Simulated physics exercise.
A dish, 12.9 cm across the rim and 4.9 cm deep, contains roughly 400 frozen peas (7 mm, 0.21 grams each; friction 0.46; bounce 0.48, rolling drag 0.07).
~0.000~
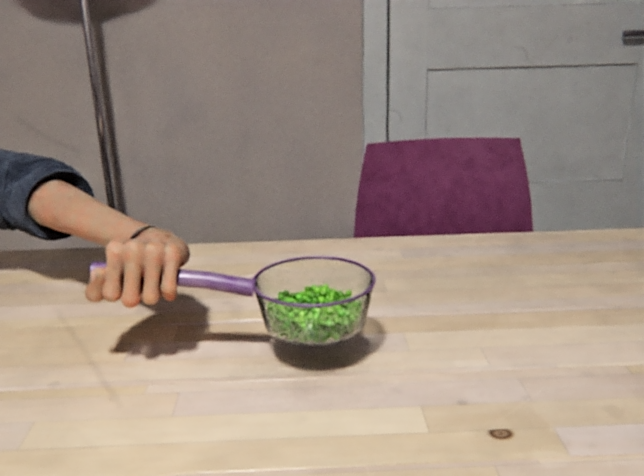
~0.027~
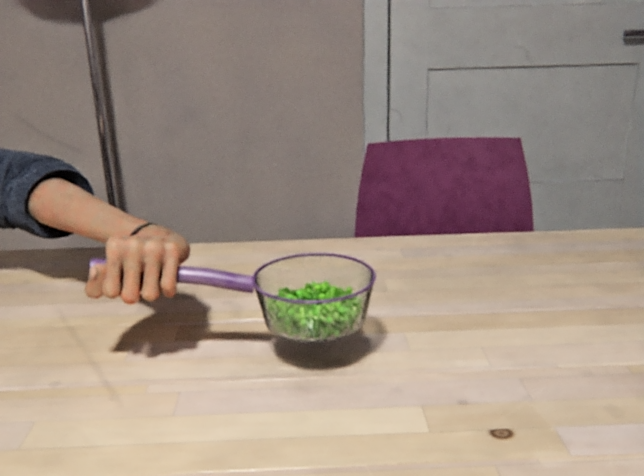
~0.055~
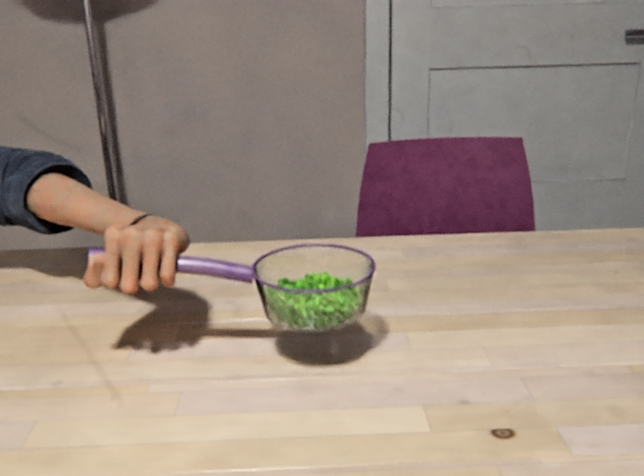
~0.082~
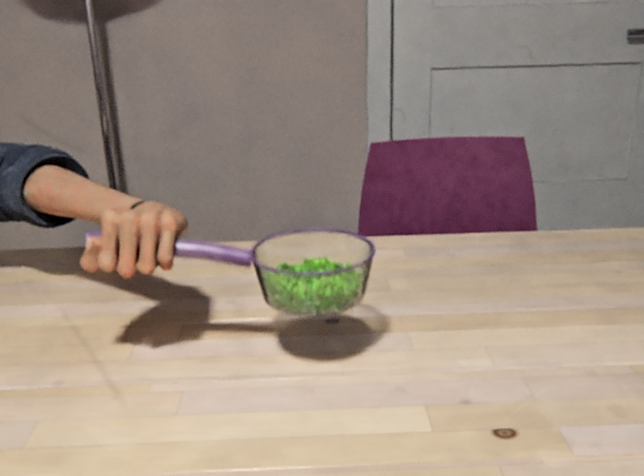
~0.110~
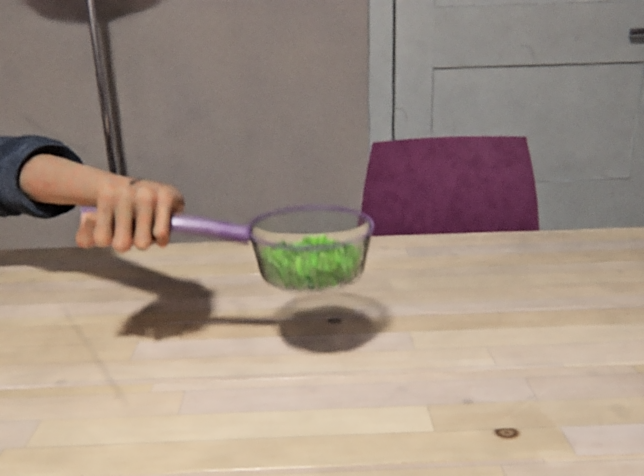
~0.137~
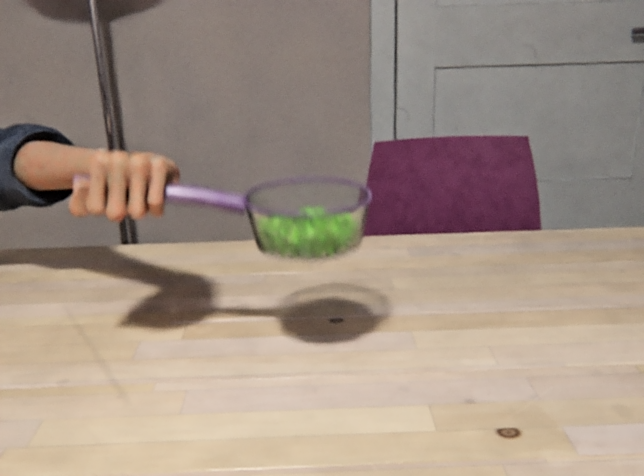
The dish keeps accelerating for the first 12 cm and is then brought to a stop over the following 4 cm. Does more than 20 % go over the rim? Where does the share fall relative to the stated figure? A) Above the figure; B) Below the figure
A.
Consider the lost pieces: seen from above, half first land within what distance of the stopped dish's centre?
12 cm.
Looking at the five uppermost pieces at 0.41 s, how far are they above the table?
Around 27 cm above the table.
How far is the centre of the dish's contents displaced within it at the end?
Roughly 1.0 cm.
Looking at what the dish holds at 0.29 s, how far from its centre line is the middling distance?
Middling distance: Approx. 4.0 cm.
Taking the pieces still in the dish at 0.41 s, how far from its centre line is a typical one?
Some 4.0 cm.
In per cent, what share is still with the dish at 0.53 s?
Around 65 %.
Then, at 0.29 s, dish 95 %, in the air 5 %; middle of the pieces not yet landed near (274, 95).
After 0.41 s, dish 70 %, in the air 30 %; middle of the pieces not yet landed near (254, 140).
After 0.53 s, dish 65 %, in the air 35 %; middle of the pieces not yet landed near (257, 211).
After 0.64 s, dish 65 %, fallen left of where it stops 30 %; middle of the pieces not yet landed near (285, 180).
At rest (1.0 s), dish 65 %, fallen left of where it stops 30 %.
